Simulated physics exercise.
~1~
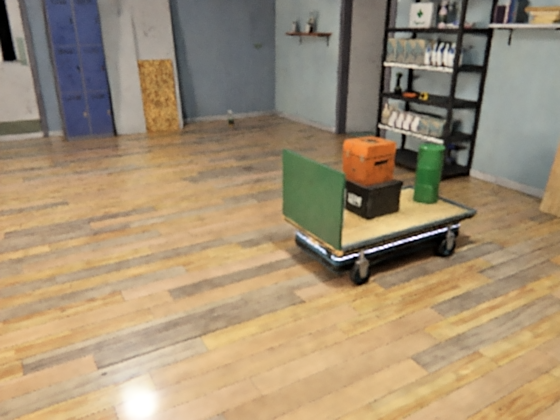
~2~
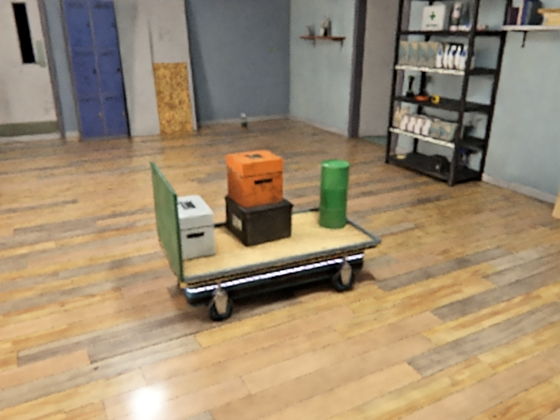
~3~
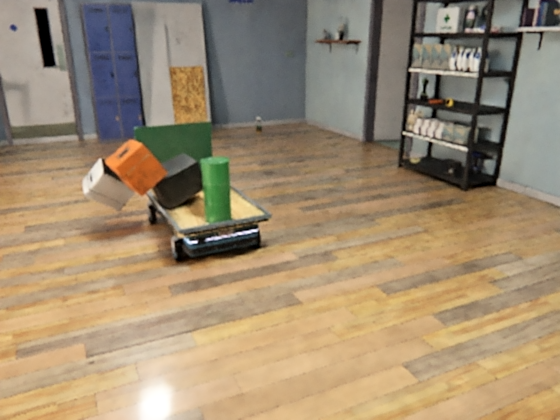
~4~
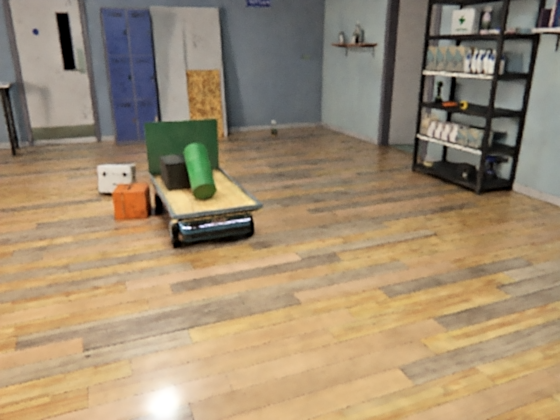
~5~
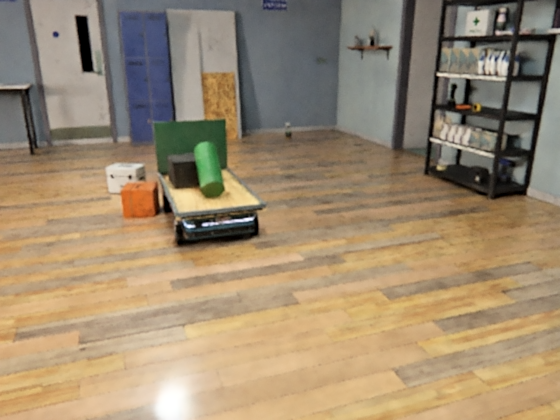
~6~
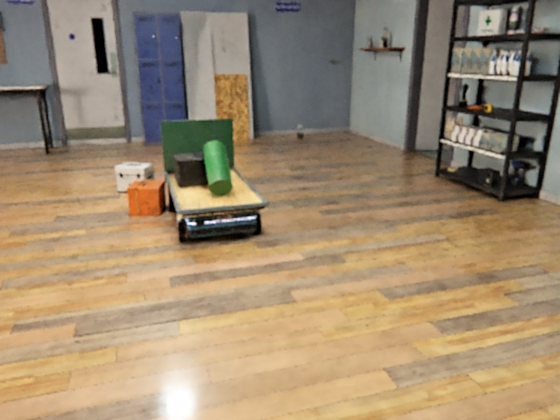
A flat cart with a green end board rolls across the wooden floor of a room, seen from slightly above, with blue lockers behind and black shelving at right. It carries an orange box stacked on a black one, a green canister and a white box. The cart moves left, then swings away toward the back as the orange and white boxes tip off its left side. The canister topples against the black box, which stays on the deck. The cart stops, with the orange box on its side and the white box upright on the floor at left.
